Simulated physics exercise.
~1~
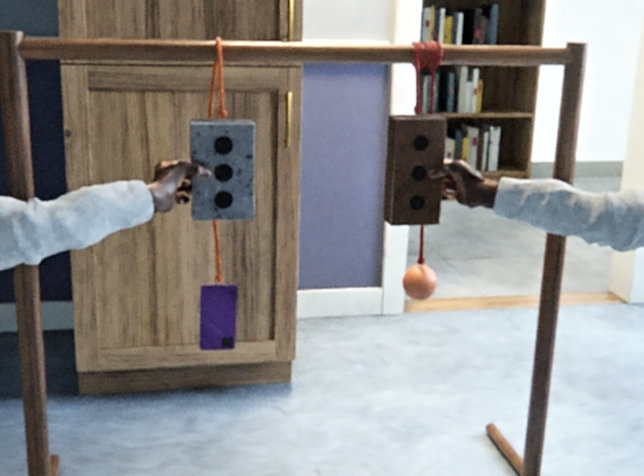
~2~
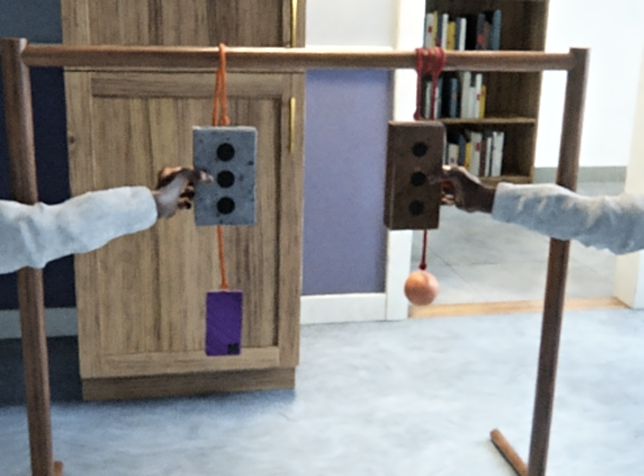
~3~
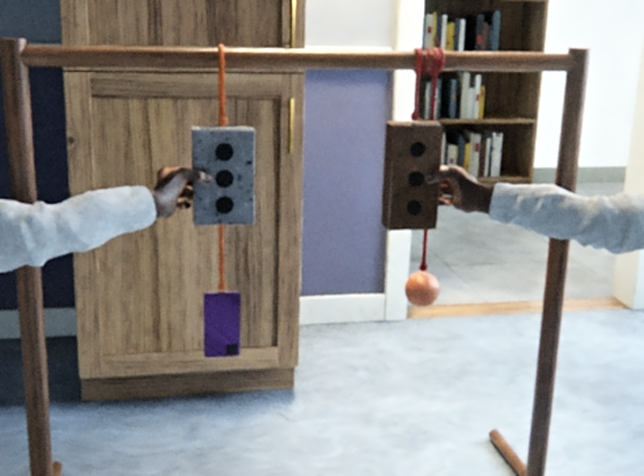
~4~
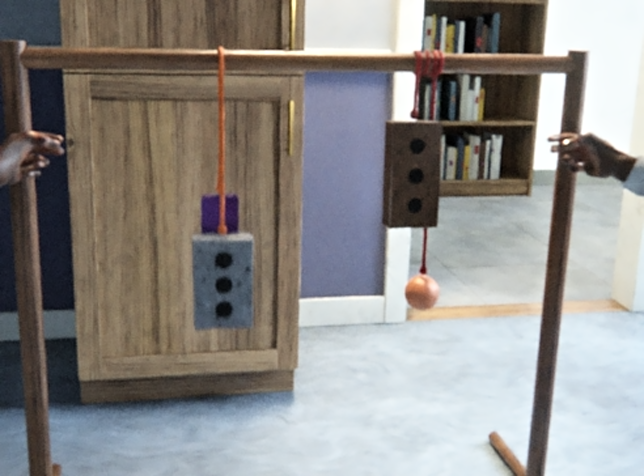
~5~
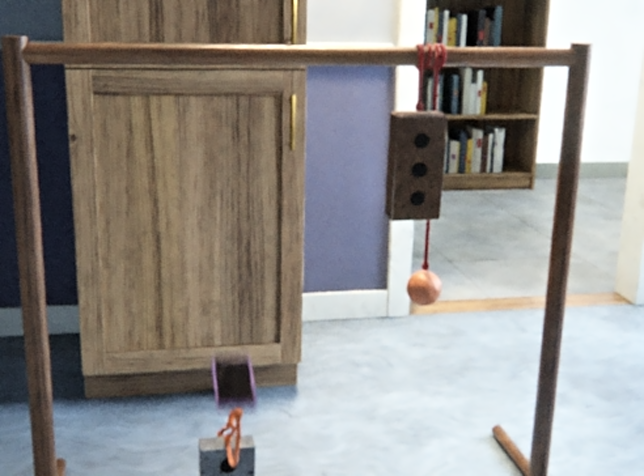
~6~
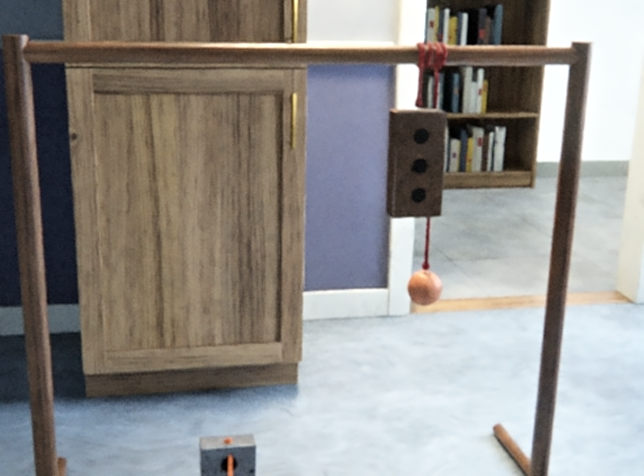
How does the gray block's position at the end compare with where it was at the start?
At the start the gray block was up below the rail with a hand on it, and by the end it was down on the floor, no longer hanging from the rail.
The gray block on the left dropped once two hands let go and drew back, pulling its orange cord off the wooden rail and ending up on the floor, while the brown brick stayed hanging with the small orange ball below it.
